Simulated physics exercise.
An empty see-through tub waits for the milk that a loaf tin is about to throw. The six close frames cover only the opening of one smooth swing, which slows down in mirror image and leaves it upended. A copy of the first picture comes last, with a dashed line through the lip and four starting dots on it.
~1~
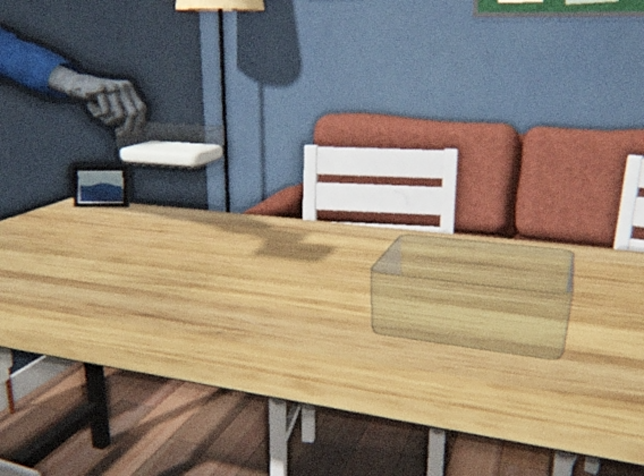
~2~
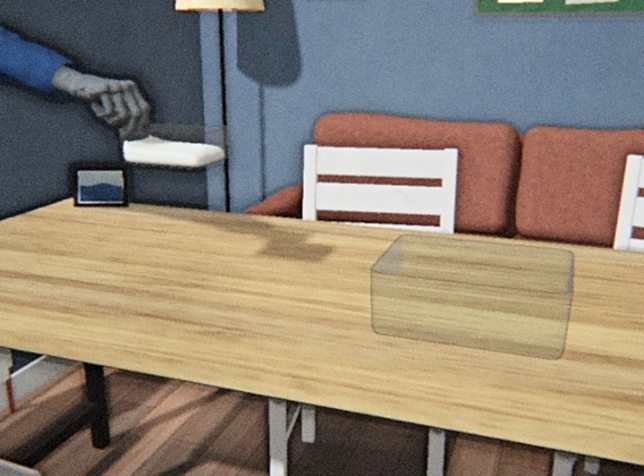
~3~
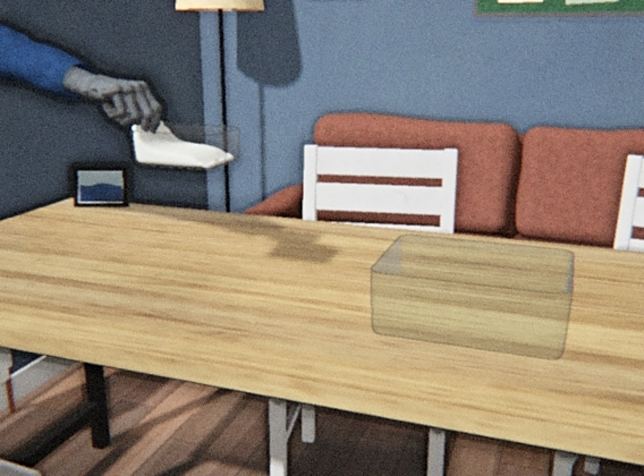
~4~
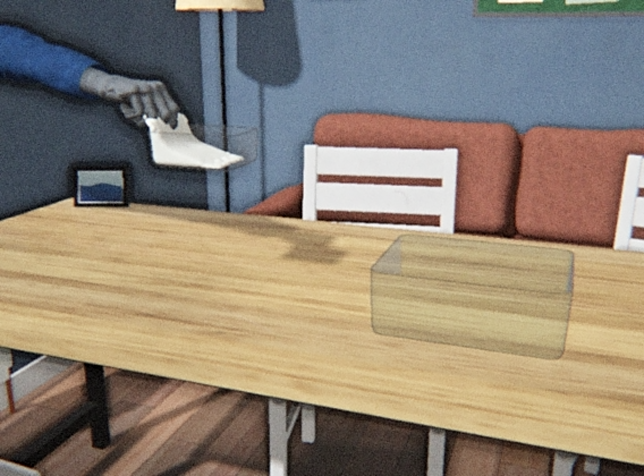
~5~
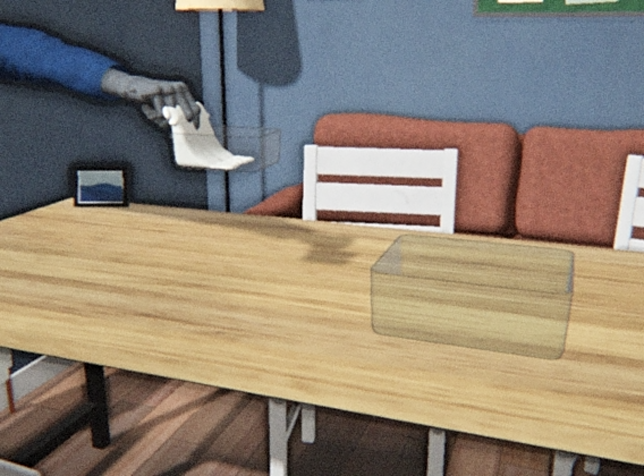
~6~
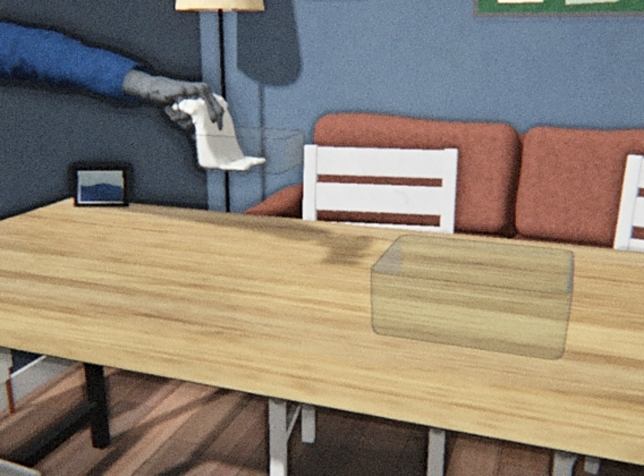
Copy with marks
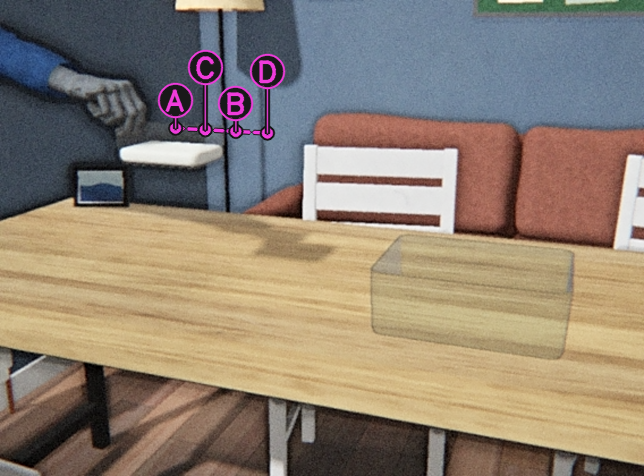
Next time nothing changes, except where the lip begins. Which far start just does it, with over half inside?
Take D.
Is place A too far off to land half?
Yes, that goes wrong.
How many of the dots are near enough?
One of them.
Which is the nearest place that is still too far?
B.
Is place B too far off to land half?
Yes, that goes wrong.
In magenta, A at (175, 128); B at (235, 131); C at (205, 129); D at (267, 133).
For place A, about 18 % lands in the tub, 73 % falls short and 9 % goes beside or beyond.
For place B, about 24 % lands in the tub, 64 % falls short and 12 % goes beside or beyond.
For place C, about 21 % lands in the tub, 68 % falls short and 11 % goes beside or beyond.
For place D, about 71 % lands in the tub, 12 % falls short and 16 % goes beside or beyond.
